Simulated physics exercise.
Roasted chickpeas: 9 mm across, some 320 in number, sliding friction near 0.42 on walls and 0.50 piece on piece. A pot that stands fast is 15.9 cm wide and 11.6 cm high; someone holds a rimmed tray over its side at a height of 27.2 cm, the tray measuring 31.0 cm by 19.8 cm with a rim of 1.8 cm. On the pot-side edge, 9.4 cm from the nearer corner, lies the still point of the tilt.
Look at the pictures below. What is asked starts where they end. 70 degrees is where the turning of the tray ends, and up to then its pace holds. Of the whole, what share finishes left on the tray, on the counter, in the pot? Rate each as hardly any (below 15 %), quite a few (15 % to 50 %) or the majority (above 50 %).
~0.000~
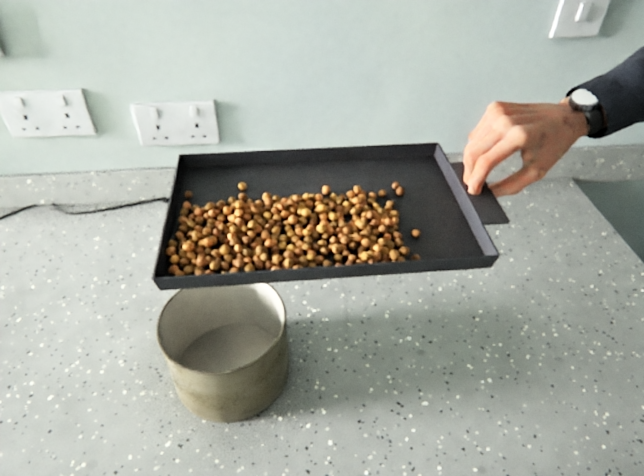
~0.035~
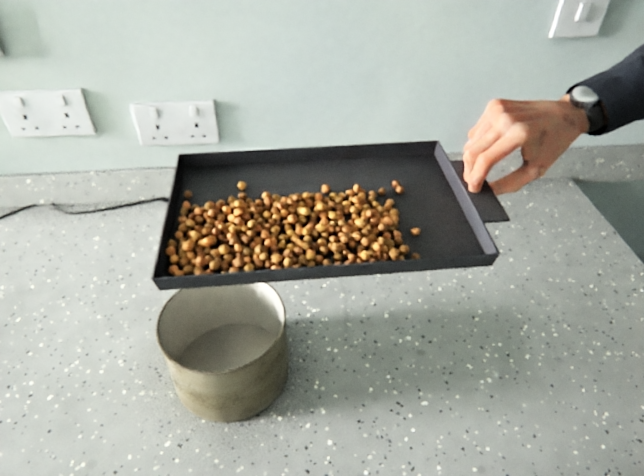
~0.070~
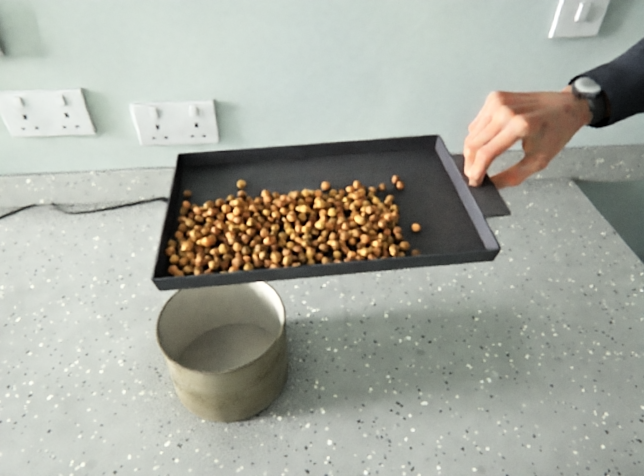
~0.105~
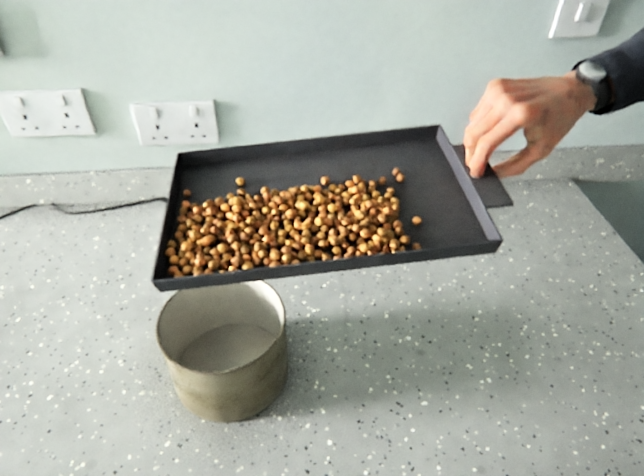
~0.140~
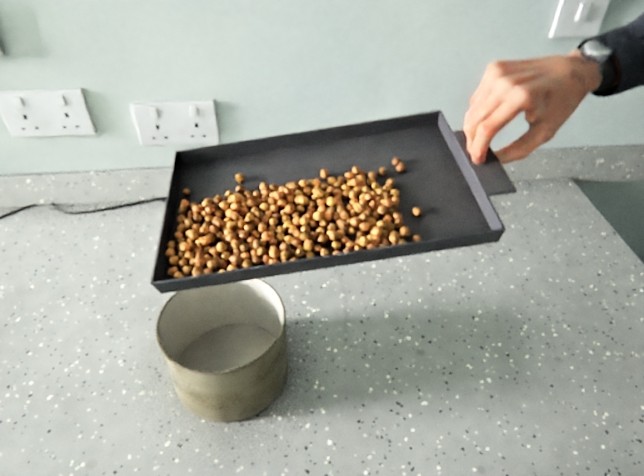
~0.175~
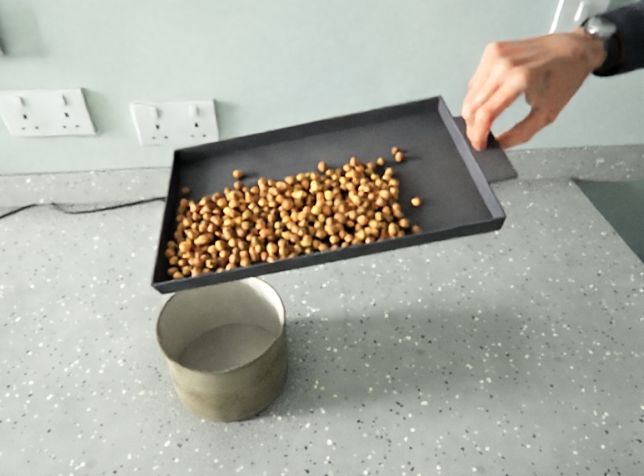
I would put it this way: Left on the tray: The majority, counter: Quite a few, pot: Hardly any.
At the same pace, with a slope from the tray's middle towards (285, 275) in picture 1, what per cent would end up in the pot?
That would be close to 0 per cent.
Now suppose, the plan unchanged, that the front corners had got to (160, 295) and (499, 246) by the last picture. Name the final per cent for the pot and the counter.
Split: Pot = 0, counter = 10.
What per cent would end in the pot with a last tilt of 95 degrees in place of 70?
You'd end up with some 10 % in the pot.
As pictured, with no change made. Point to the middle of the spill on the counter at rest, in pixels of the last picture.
The spill is centred close to (111, 456).
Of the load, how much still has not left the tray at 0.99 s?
About 85% of the load.
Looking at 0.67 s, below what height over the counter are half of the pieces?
Roughly 32 cm above the counter.
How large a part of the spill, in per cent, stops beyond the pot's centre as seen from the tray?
Share: Close to 100 %.
After 0.47 s, tilt 40 degrees; the tray holds 100 %, the pot 0 %.
After 0.67 s, tilt 60 degrees; the tray holds 100 %, the pot 0 %.
After 0.99 s, tilt 70 degrees; the tray holds 85 %, the pot 0 %.
At rest (2.3 s), tray 75 %, counter 25 %, pot 0 %.
